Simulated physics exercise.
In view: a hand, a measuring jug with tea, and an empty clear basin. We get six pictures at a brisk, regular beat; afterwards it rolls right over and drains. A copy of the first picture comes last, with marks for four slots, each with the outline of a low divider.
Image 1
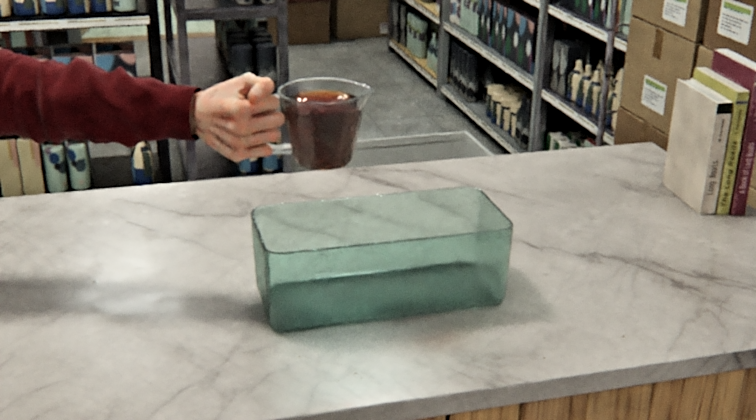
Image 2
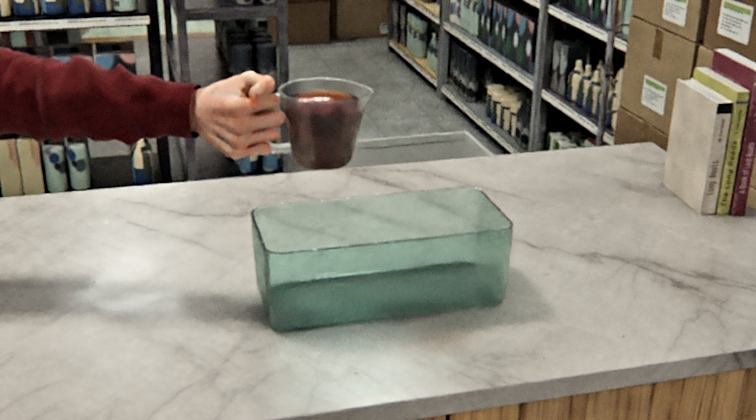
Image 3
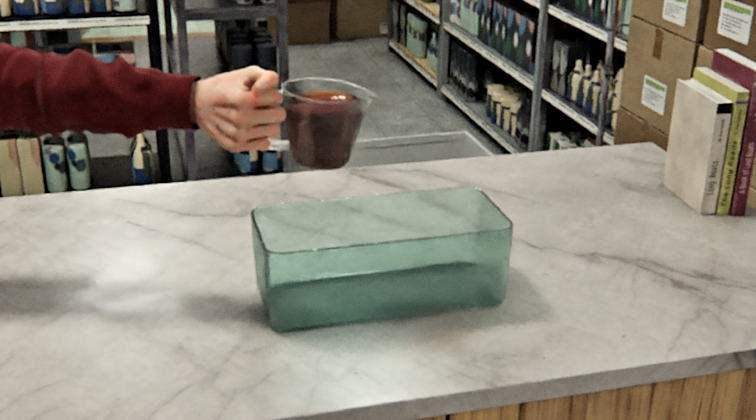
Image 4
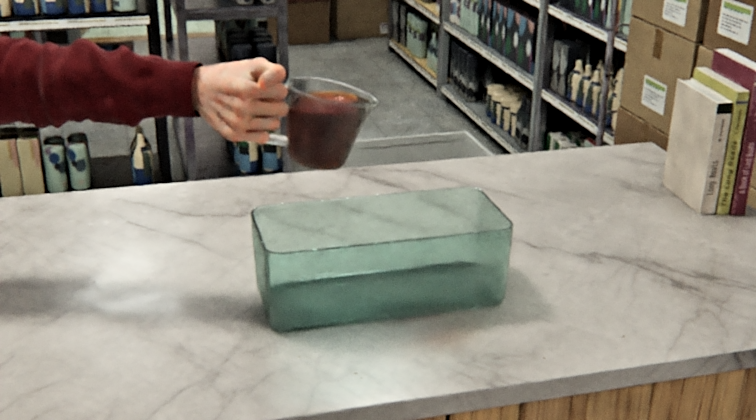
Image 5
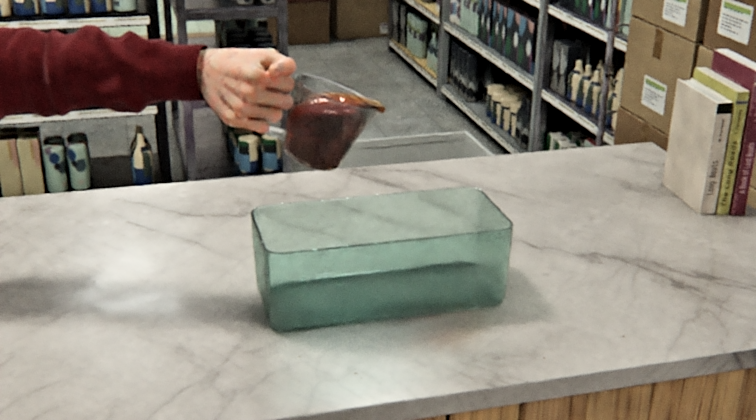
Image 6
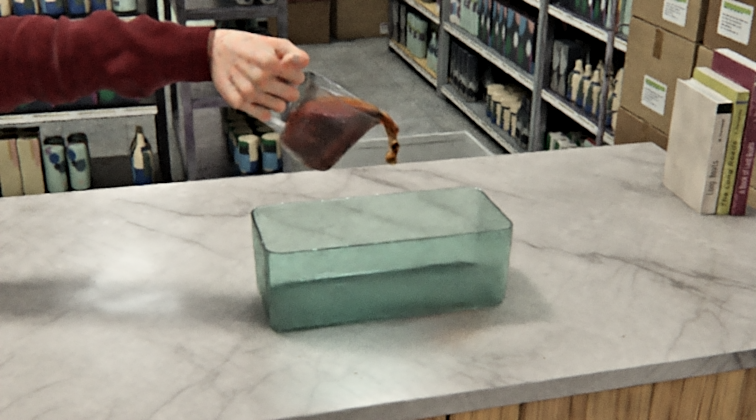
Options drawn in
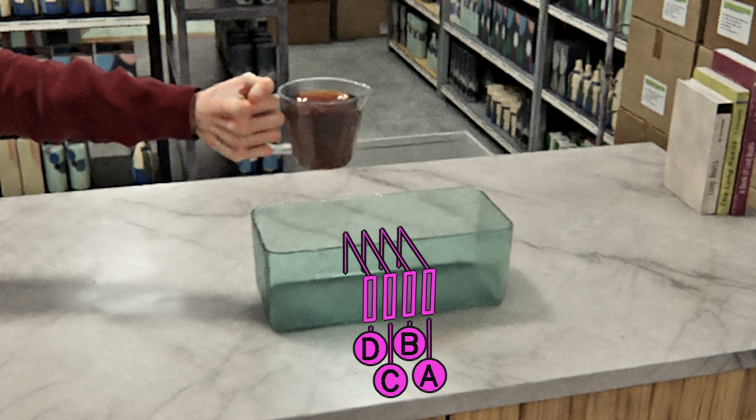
On a marble counter in a shop-like room with stocked shelves, a hand holds a clear jug of reddish-brown liquid above a greenish clear basin, then gradually tilts it rightward until a thin stream runs over the lip.
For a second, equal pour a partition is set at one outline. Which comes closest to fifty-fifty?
It is A.
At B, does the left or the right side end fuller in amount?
More ends on the right.
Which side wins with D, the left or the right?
More ends on the right.
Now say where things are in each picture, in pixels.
In the first frame, upright, lip at (372, 90); basin from (269, 330) to (504, 301); nothing has left yet.
In the second frame, upright, lip at (373, 91); nothing has left yet.
In the third frame, tipped about 6°, lip at (375, 95); nothing has left yet.
In the fourth frame, tipped about 13°, lip at (378, 101); nothing has left yet.
In the fifth frame, tipped about 22°, lip at (380, 110); tea is over the lip, down to (380, 110).
In the sixth frame, tipped about 34°, lip at (381, 121); tea is over the lip, down to (393, 162).
On the marked copy, A at (429, 319); B at (409, 321); C at (390, 324); D at (370, 326).
If A is chosen, about 48 % ends left of the wall and 51 % right of it.
If B is chosen, about 17 % ends left of the wall and 82 % right of it.
If C is chosen, about 4 % ends left of the wall and 95 % right of it.
If D is chosen, about 2 % ends left of the wall and 97 % right of it.
